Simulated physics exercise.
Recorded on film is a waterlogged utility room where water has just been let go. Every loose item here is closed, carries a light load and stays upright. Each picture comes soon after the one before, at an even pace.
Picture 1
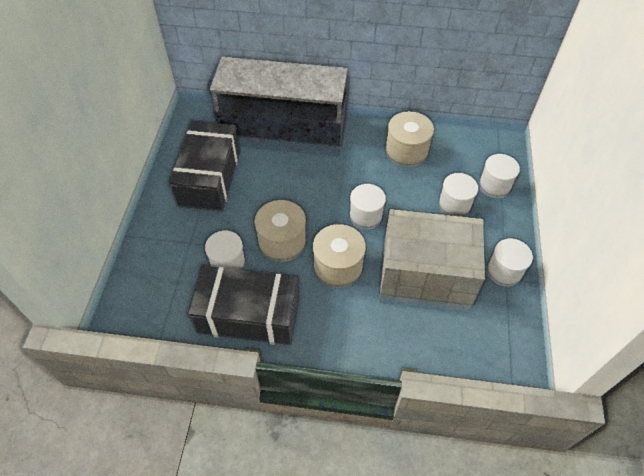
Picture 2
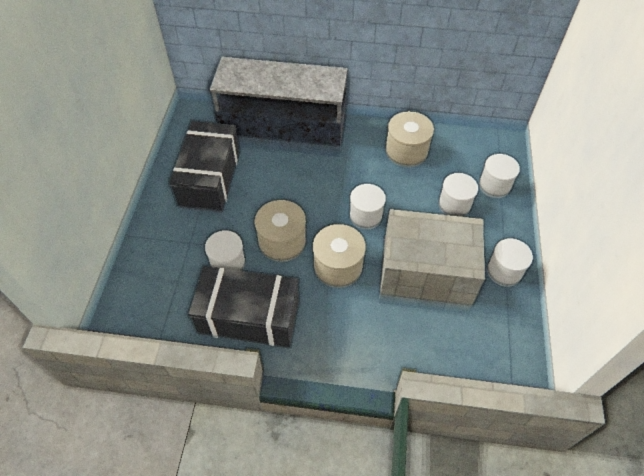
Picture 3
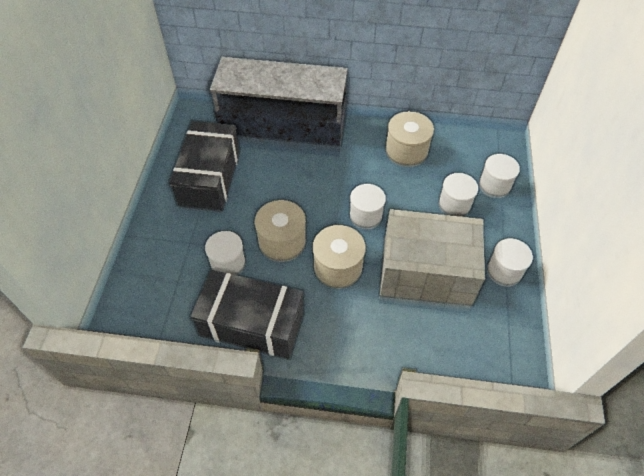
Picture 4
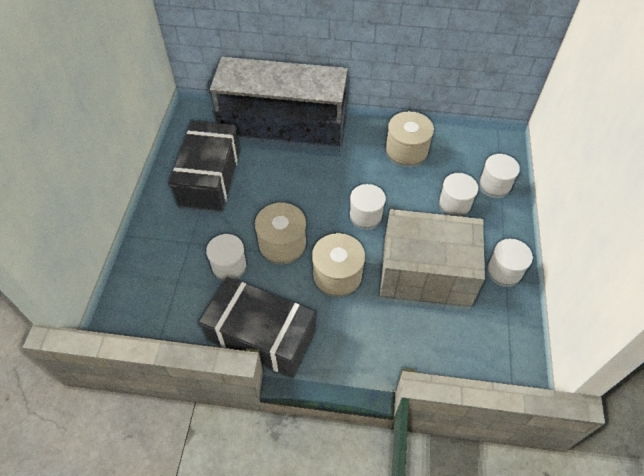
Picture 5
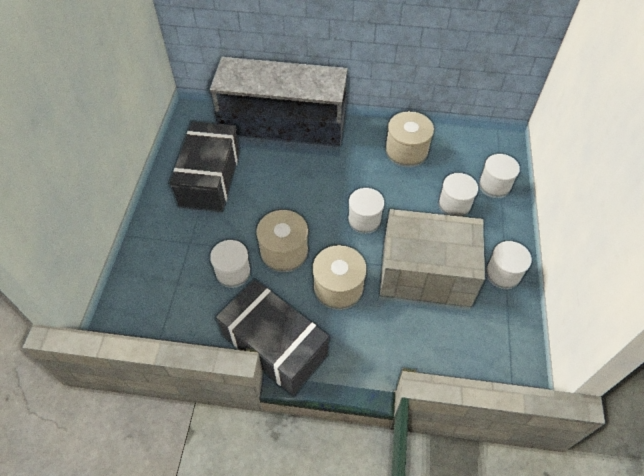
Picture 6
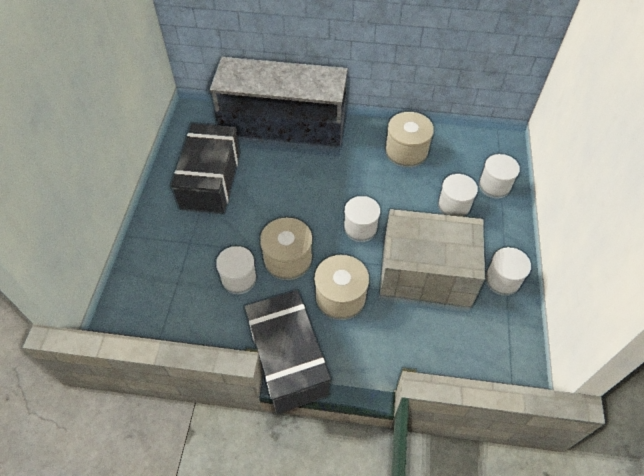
In a flooded utility room seen from above, trunks and round tubs sit still in blue water until the green gate at the front swings open. The nearest dark trunk then drifts right and turns, reaching the opening, while several nearby tubs shift slightly and the stone block stays put.
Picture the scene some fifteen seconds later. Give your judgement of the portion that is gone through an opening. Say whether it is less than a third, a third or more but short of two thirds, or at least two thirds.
The amount is a third up to two thirds.
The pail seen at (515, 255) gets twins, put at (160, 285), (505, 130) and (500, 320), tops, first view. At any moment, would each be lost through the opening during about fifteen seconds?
Result, in sequence: Ends up outside; never gets out; ends up outside.
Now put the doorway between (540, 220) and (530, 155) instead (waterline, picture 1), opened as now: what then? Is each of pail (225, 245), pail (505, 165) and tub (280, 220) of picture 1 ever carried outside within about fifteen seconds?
Taken in turn, the first item is held back, the second is flushed away and the last is held back.
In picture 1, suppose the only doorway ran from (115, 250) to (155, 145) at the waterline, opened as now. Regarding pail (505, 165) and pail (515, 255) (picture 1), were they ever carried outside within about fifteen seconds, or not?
Taking them in order, retained and retained.
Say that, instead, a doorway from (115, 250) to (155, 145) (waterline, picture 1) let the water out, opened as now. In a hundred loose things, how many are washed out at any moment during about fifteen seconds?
I'd put it near 70 per cent.
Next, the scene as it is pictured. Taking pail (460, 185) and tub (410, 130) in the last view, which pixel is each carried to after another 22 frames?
Estimated: (499, 235); (392, 171).
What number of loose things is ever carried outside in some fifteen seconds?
Count: 6.
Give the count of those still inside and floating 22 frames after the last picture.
Exactly 4.
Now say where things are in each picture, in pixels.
In the first picture, a trunk at (244, 295), afloat; a tub at (339, 246), afloat; 0 of 10 have shifted.
In the second picture, a trunk at (244, 296) floats; a tub at (339, 246) floats; 0 of 10 have shifted.
In the third picture, a trunk at (248, 304), afloat, close to its start; a tub at (339, 247), afloat; 1 of 10 have shifted.
In the fourth picture, a trunk at (258, 317) floats, close to its start; a tub at (339, 255) floats, close to its start; 2 of 10 have shifted.
In the fifth picture, a trunk at (272, 327), afloat, a stride from its start; a tub at (340, 268) floats, close to its start; 4 of 10 have shifted.
In the sixth picture, a trunk at (286, 341) floats, a stride from its start; a tub at (342, 278), afloat, a stride from its start; 6 of 10 have shifted.
A moment on, 1 of 10 are out; 9 afloat.
Next, 4 of 10 are out; 6 afloat.
Later, 6 of 10 are out; 4 afloat.
In the end, 6 of 10 are out; 4 afloat.
